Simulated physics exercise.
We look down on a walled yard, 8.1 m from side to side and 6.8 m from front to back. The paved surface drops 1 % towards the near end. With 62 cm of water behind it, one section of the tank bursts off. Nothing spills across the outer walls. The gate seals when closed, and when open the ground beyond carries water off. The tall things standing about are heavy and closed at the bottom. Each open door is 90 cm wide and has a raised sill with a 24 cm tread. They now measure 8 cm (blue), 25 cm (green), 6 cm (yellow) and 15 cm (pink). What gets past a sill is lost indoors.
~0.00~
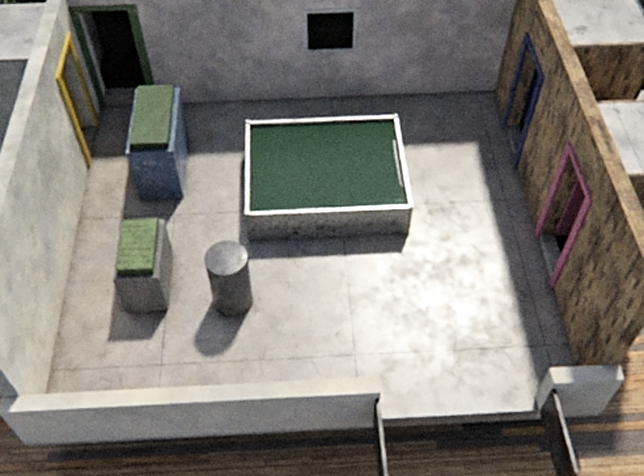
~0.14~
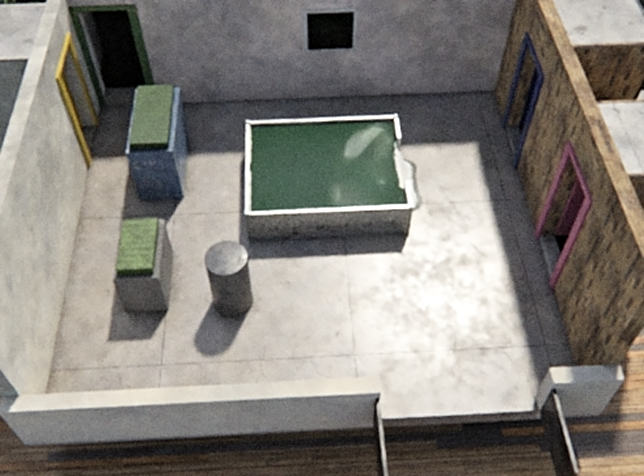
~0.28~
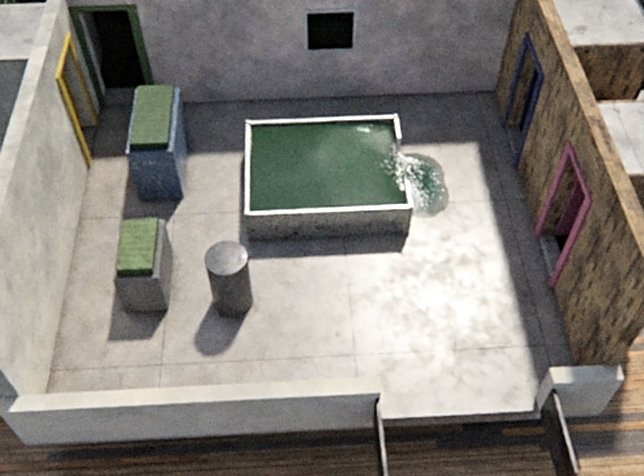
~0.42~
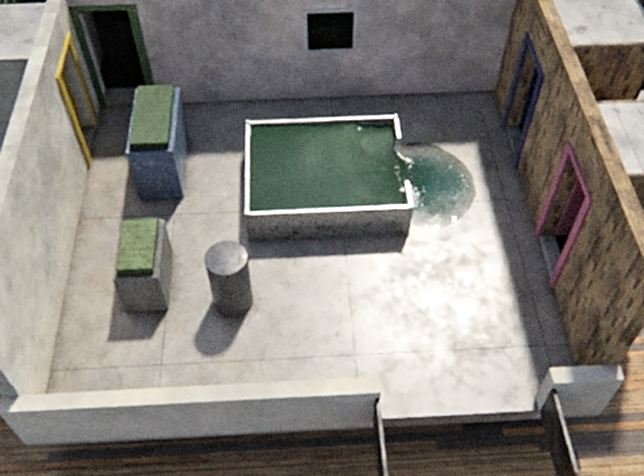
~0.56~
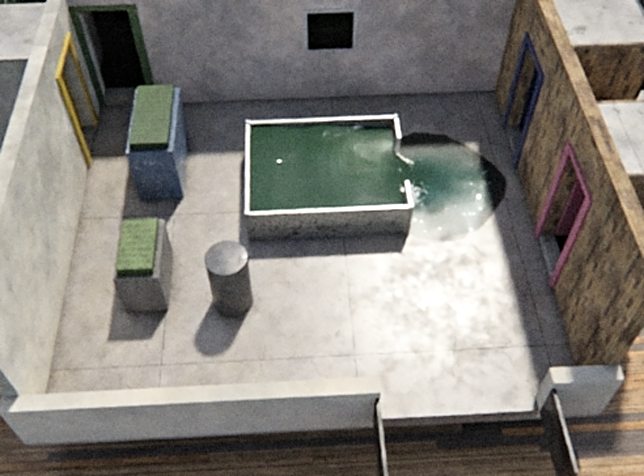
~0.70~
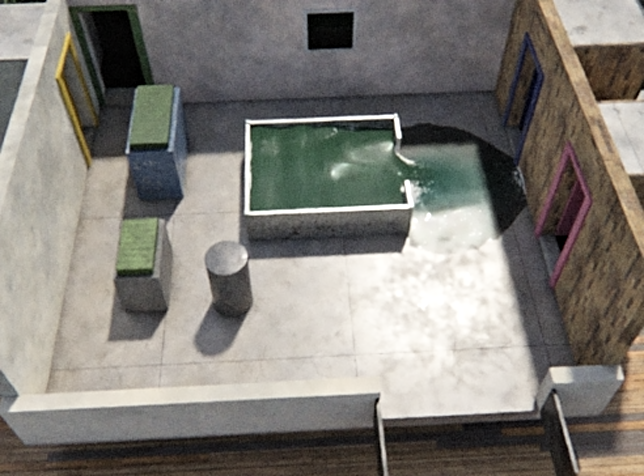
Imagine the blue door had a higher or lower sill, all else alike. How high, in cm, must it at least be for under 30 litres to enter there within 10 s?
About 23 cm.
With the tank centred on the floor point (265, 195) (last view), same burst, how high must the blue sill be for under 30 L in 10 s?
Some 18 cm.
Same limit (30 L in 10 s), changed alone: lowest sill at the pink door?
About 11.5 cm at pink.
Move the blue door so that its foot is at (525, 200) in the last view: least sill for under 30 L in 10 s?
Roughly 28 cm.
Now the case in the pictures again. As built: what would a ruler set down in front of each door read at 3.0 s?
In cm: Blue 24, green 0, yellow 0, pink 17.
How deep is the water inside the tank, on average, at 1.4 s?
Roughly 48 cm on average.
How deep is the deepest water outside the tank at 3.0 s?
Up to some 32 cm.
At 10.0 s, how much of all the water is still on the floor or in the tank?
Roughly 68 in a hundred.
After 1.4 s water covers 15 % of the floor, deepest (38 cm) near (406, 184); 24 cm at the blue door, 25 litres in over its 8 cm sill.
After 3.0 s water covers 25 % of the floor, deepest (32 cm) near (488, 95); 24 cm at the blue door, 183 litres in over its 8 cm sill.
After 10.0 s water covers 75 % of the floor, deepest (12 cm) near (516, 194); 11 cm at the blue door, 373 litres in over its 8 cm sill.
At the blue door as built, the water arrived by 0.9 s and peaked near 26 cm at 2.4 s.
With a sill of 20 cm, 56 litres would have come in within the 10 s; with 27 cm, 7 litres. So under 30 litres takes about 23 cm.
